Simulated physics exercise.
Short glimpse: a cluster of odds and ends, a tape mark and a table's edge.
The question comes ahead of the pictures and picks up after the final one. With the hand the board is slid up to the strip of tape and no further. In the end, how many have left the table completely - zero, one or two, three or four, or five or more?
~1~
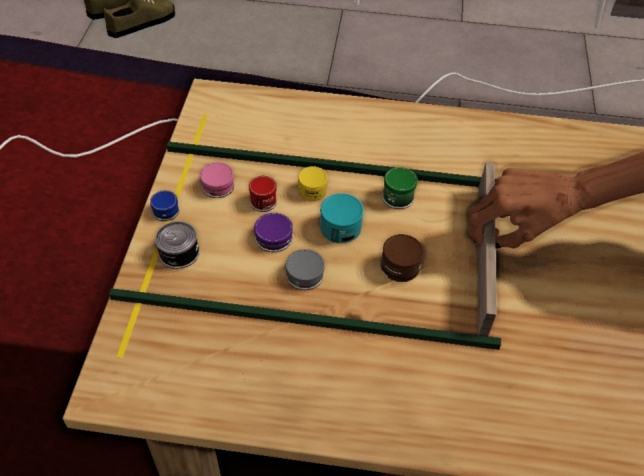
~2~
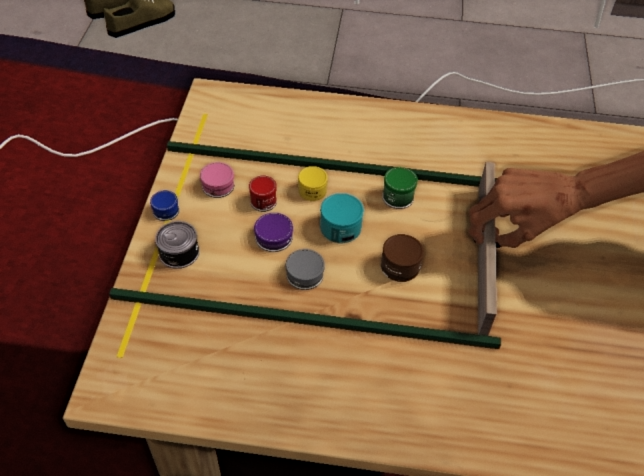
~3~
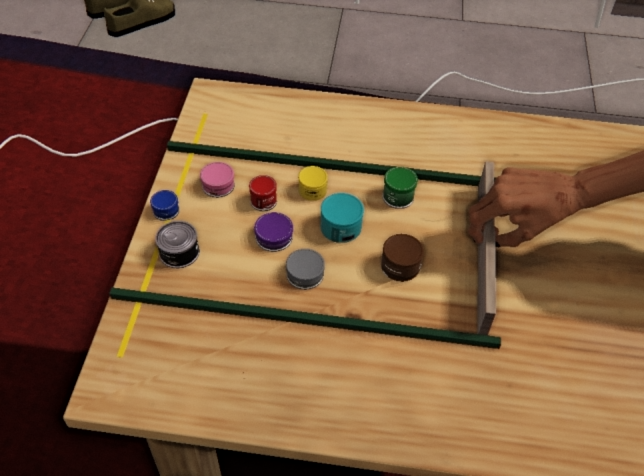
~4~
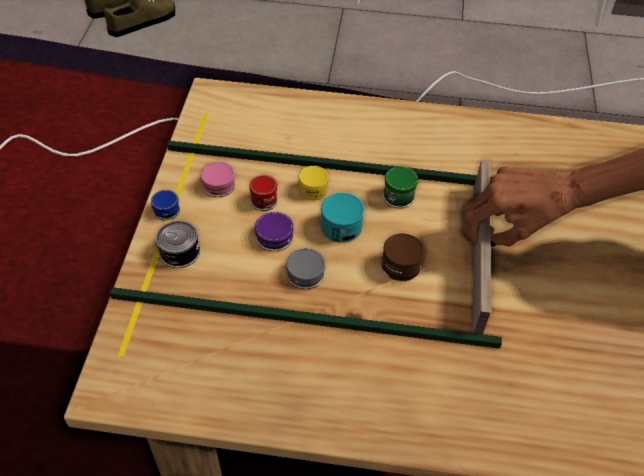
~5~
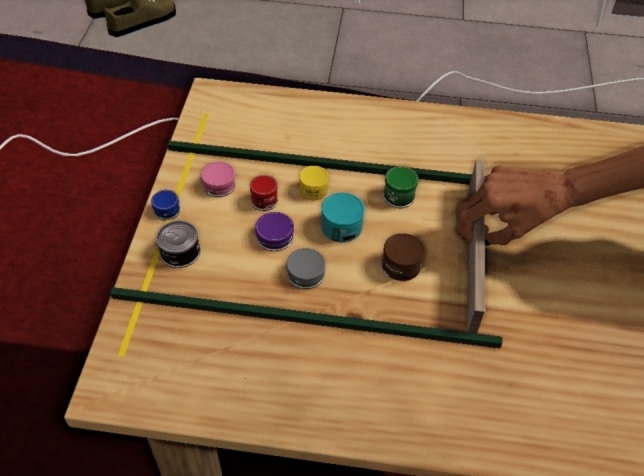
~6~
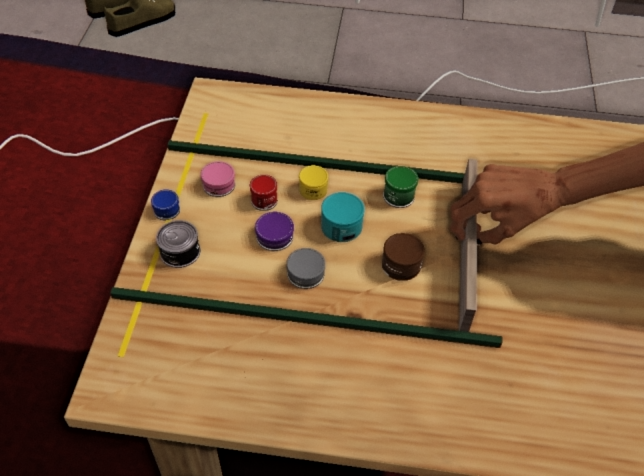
In the end, five or more have left it.
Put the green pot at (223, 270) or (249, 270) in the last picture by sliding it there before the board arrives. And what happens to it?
In the two tries the green pot ends up below and ends up below, in that order.
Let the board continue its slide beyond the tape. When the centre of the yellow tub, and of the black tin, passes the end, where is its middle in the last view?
I reckon its middle sits around (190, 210) and then around (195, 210).
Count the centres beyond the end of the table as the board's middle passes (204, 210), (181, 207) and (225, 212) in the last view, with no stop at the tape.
Respectively 2, 5 and 0.
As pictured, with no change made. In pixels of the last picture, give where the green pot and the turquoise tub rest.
In the last picture the green pot sits around (172, 153) and the turquoise tub around (153, 192).
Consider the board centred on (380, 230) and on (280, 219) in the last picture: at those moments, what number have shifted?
The counts are 2 and 8.
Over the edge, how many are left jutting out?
The count would be 4.
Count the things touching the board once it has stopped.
It's 4 of them.
Soon after, none off yet; blue tin at rest near (166, 205); black tin at rest near (179, 244); pink tin at rest near (218, 179).
Then, none off yet; blue tin at rest near (166, 205); black tin at rest near (179, 244); pink tin moved a little near (201, 176).
At rest, the number that fall off is five or more; fallen, yellow tub, purple tin, red pot, pink tin, black tin and blue tin.
